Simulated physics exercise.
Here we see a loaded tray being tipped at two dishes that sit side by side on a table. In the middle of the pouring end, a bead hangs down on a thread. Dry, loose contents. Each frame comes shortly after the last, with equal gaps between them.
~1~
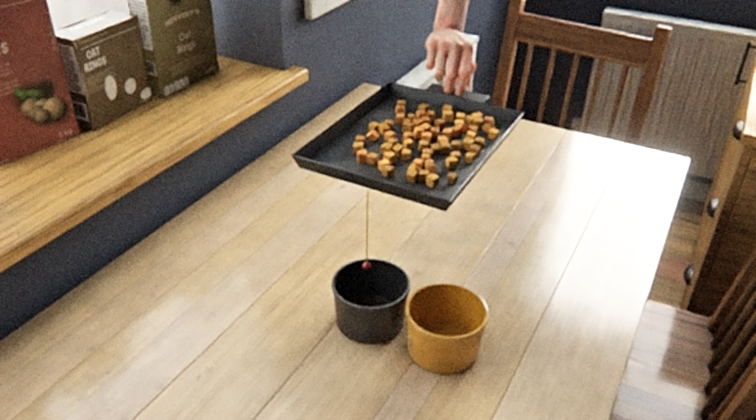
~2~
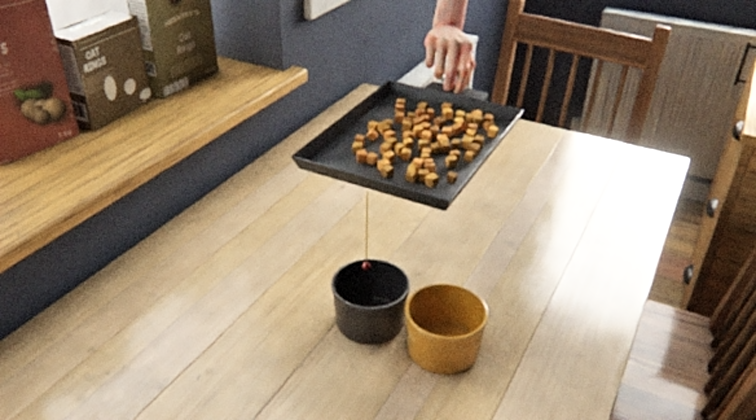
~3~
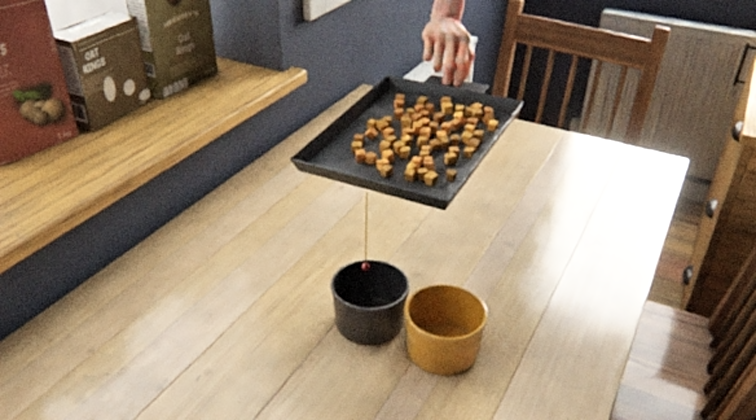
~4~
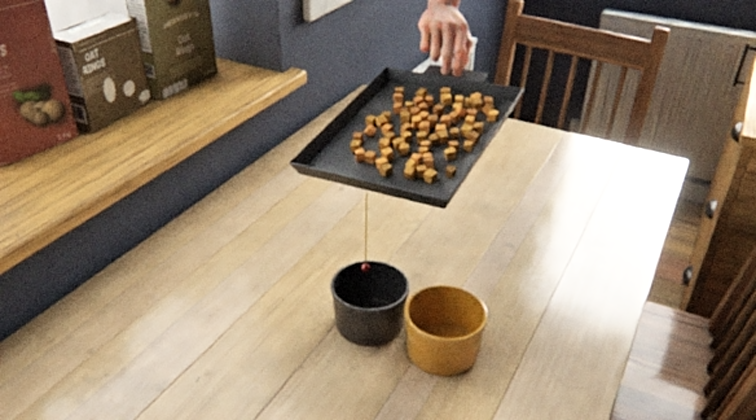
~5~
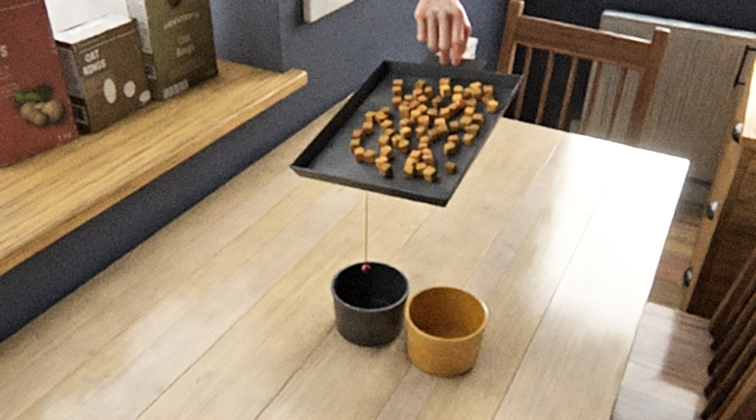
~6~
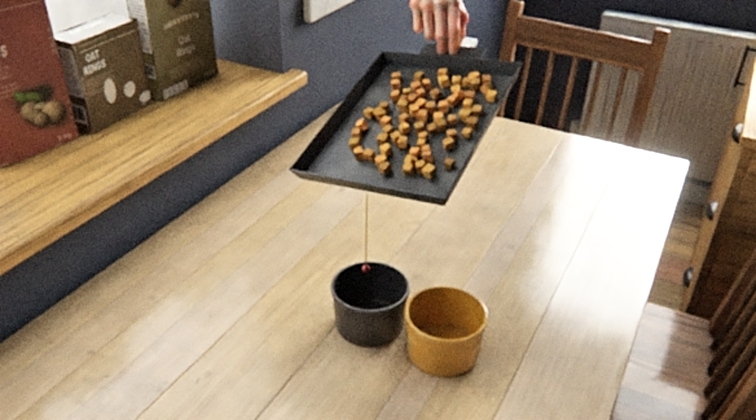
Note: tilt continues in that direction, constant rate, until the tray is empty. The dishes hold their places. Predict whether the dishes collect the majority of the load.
I'd say the dishes miss most of it, honestly.
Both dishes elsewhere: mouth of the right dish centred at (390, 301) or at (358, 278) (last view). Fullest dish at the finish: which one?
The left of the pair the first time, the left of the pair the second.
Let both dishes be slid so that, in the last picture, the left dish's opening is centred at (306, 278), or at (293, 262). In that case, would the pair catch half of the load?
The first time it's higher than half, the second time higher than half.
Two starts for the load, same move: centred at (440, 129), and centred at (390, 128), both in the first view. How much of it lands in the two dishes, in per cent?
Roughly 10 per cent, then roughly 0 per cent.
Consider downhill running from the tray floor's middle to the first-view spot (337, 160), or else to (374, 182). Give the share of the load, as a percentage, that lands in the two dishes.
First case: 0 %; second case: 10 %.
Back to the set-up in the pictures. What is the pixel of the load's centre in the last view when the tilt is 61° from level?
Somewhere around pixel (340, 158) in the last picture.
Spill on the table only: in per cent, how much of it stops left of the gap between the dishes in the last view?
About 100 per cent.
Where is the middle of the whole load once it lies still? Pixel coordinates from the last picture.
Roughly at pixel (284, 327).
Soon after the last picture, tray tipped steeply; nearly all on the tray; a stray few in the air.
A little later, tray tipped right over; most on the tray; a stray few in the left dish; a small part outside both; a stray few in the air.
Later still, tray tipped past a quarter turn; a small part in the left dish; most outside both.
At rest, tray tipped past a quarter turn; none in the right dish; a small part in the left dish; most outside both.
